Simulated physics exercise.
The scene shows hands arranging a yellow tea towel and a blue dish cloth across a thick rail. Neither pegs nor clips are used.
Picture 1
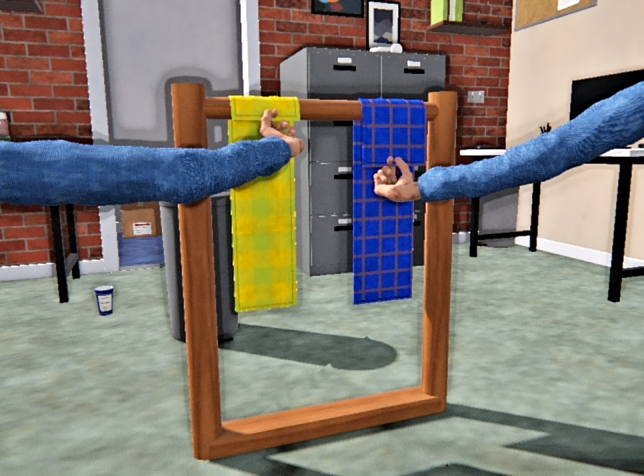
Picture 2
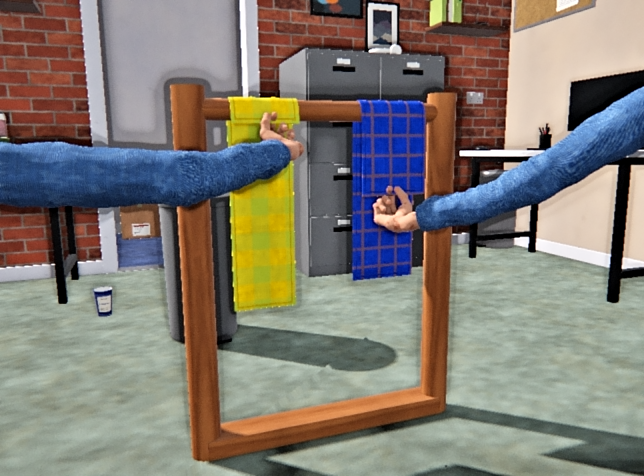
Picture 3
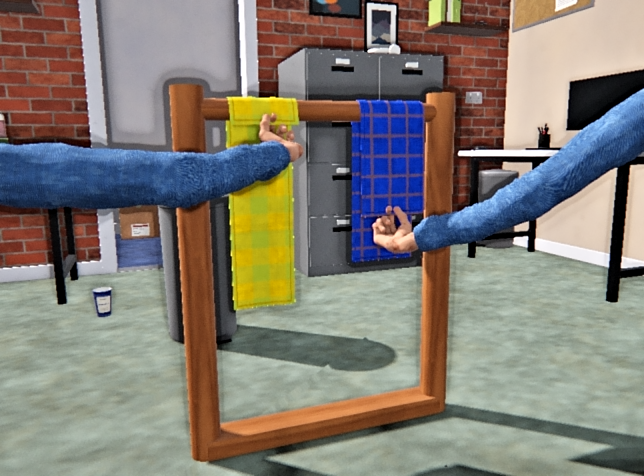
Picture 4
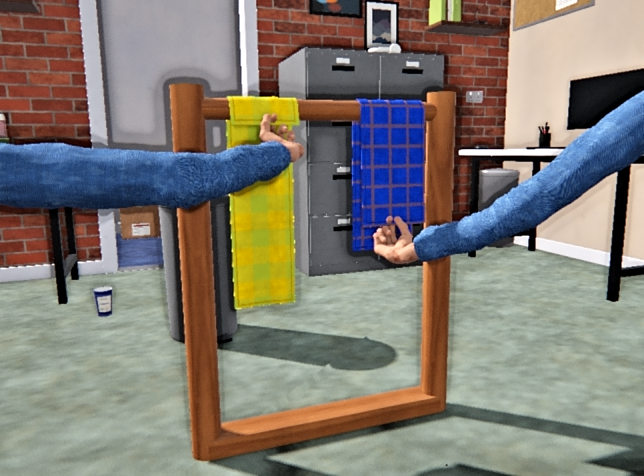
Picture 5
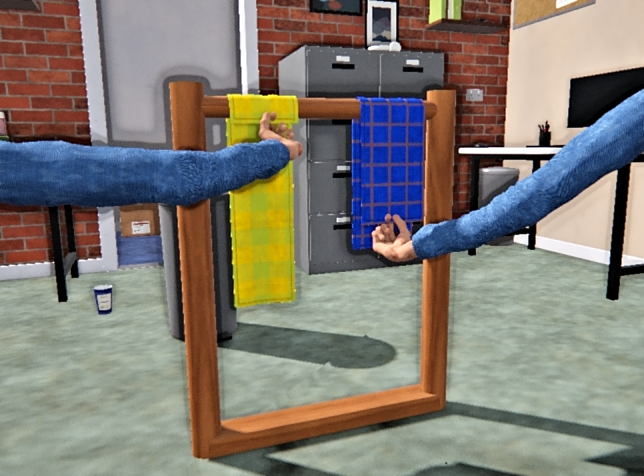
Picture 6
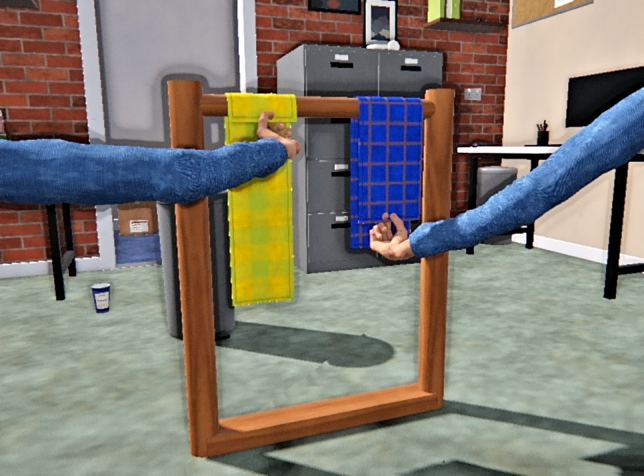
A blue checked cloth slid over a wooden rail as the right hand pulled its short front down and its back edge rose, while the left hand stayed on the unmoving yellow cloth.
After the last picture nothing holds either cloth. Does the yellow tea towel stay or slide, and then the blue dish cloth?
My prediction: The yellow tea towel fails to hold; the blue dish cloth holds.
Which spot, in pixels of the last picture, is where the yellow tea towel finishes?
Its middle comes to rest around (268, 428).
Then, 0.48 s later than the last view, tea towel clear of the rail and dropping near (265, 357); dish cloth at rest on the rail.
Then, 0.78 s later than the last view, tea towel in a heap on the floor near (268, 428); dish cloth at rest on the rail.
Finally, tea towel in a heap on the floor near (268, 428); dish cloth at rest on the rail. The yellow tea towel slips to the floor and the blue dish cloth keeps its place.
